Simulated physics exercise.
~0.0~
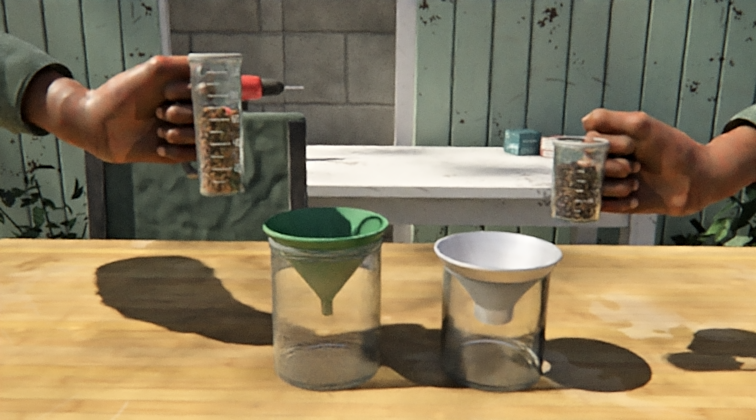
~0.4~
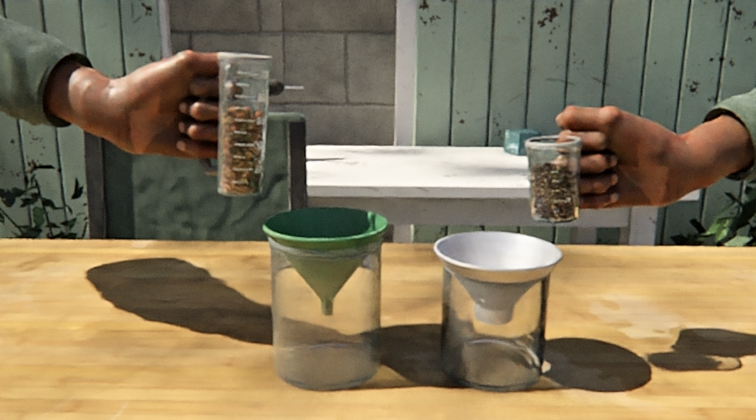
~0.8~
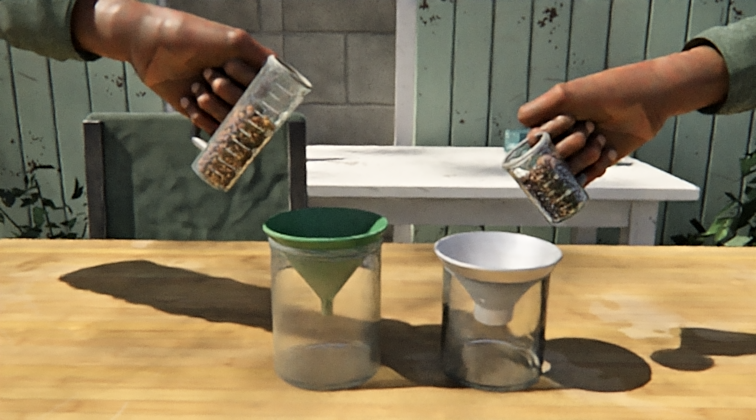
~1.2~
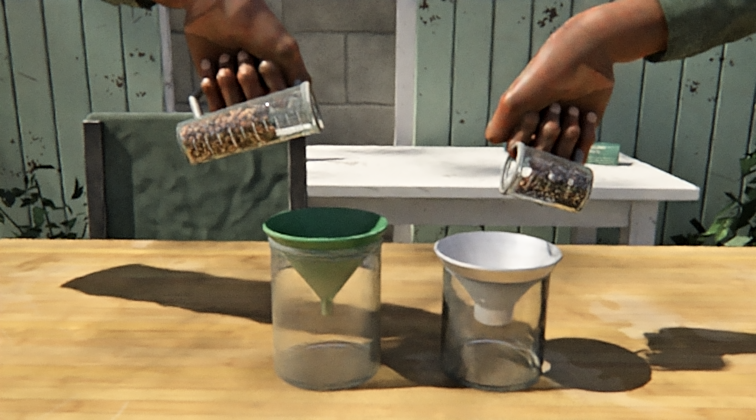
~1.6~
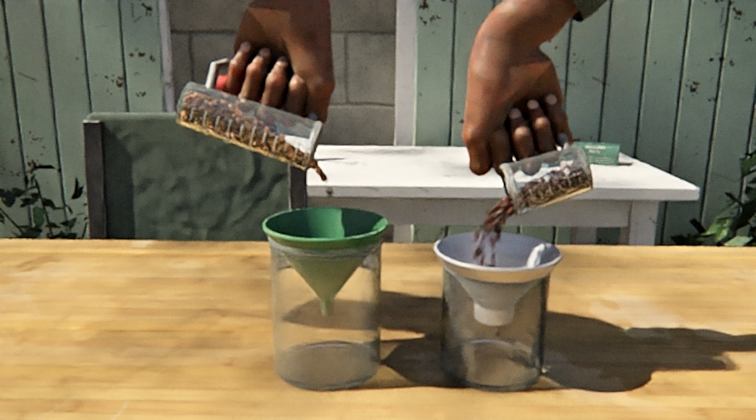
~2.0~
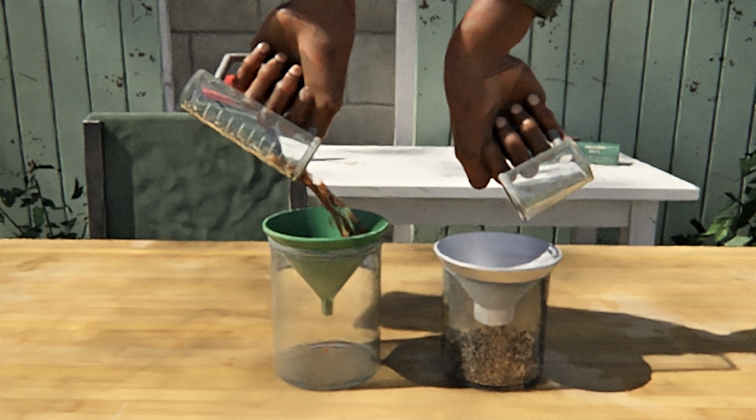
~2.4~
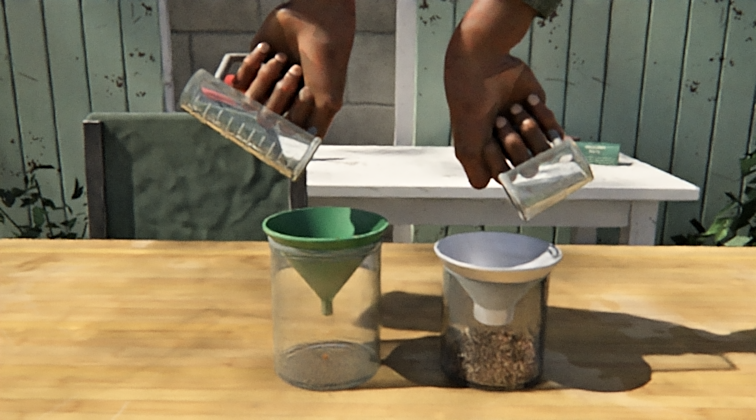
Two hands tipped clear cups of brownish bits over funnels set in glass jars; the right cup emptied first through the white funnel, filling the jar's bottom, while the left cup emptied into the green funnel, which jammed, letting only a stray few through.
